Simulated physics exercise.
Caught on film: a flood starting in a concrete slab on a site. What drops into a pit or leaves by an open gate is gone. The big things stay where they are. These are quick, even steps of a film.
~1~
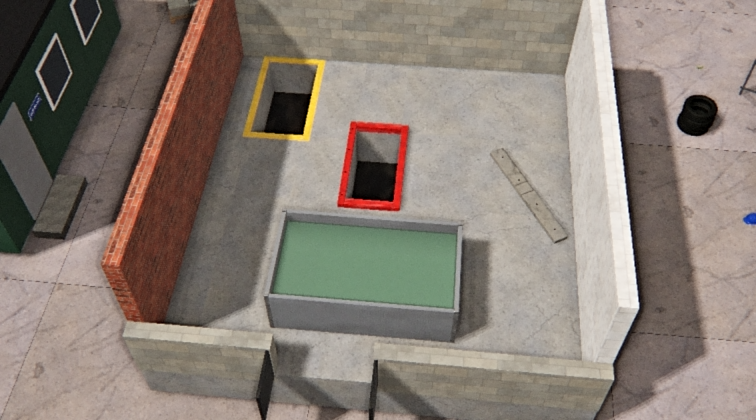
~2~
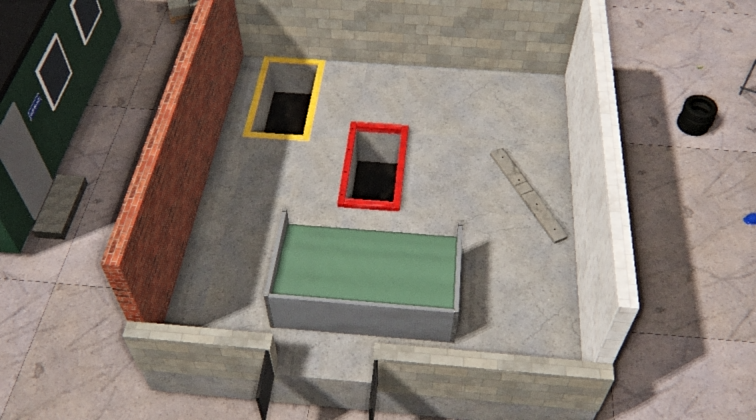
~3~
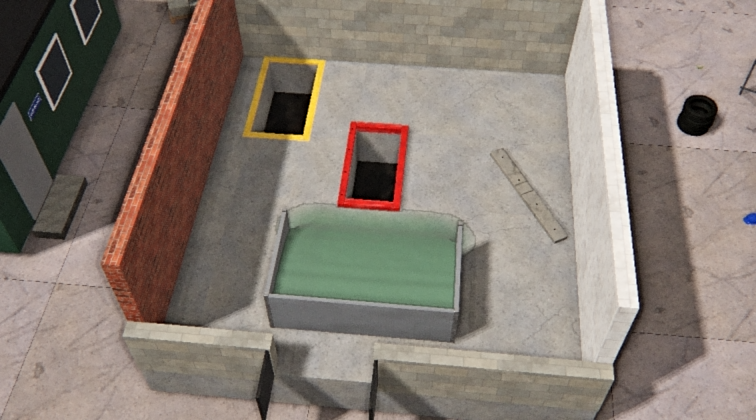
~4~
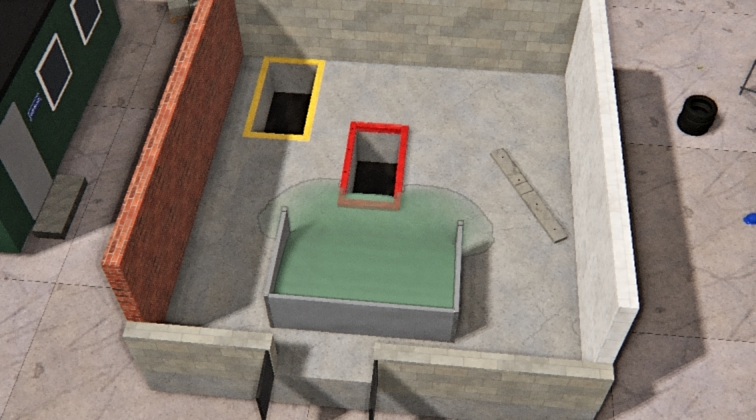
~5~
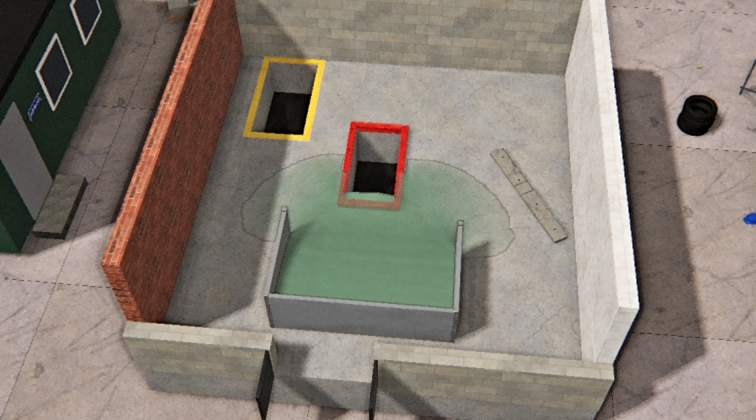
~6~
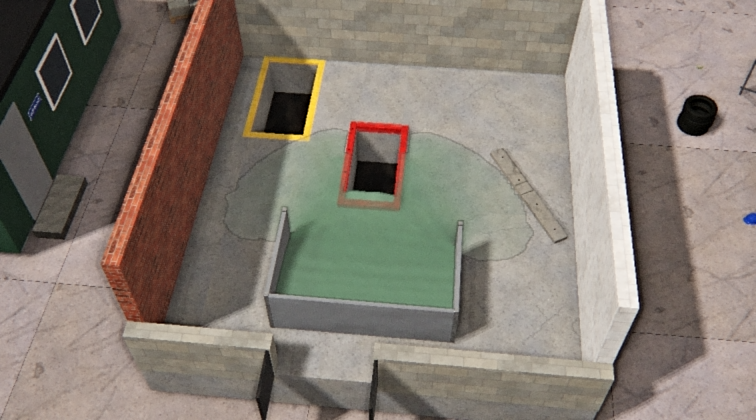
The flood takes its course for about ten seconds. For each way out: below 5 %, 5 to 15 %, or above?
The gate takes under 5 %; the red pit takes over 15 %; the yellow pit takes over 15 %.
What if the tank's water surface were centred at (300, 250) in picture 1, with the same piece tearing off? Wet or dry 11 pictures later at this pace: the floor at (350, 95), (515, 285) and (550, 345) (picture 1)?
In that order: Awash, clear, clear.
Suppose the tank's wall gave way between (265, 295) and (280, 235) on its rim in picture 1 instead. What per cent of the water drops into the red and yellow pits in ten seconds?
Roughly, in per cent: Red 0, yellow 40.
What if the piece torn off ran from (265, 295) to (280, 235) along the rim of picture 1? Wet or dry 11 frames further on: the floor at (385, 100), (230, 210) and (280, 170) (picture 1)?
In that order: No water, flooded, under water.
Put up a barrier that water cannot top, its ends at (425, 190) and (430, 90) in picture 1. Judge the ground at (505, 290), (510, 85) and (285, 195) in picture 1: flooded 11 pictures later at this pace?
In that order: No water, wet, awash.
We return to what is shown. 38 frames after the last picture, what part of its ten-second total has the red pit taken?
Close to 100 %.
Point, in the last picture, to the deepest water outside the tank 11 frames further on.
Close to (565, 78).
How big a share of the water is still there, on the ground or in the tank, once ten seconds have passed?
Near 44 in a hundred.
A moment on, water covers 50 % of the floor; the gate 0 %, the red pit 12 %, the yellow pit 3 %.
Next, water covers 60 % of the floor; the gate 0 %, the red pit 17 %, the yellow pit 8 %.
Then, water covers 65 % of the floor; the gate 0 %, the red pit 18 %, the yellow pit 15 %.
Later, water covers 80 % of the floor; the gate 0 %, the red pit 19 %, the yellow pit 27 %.
In the end, water covers 90 % of the floor; the gate 0 %, the red pit 19 %, the yellow pit 37 %.
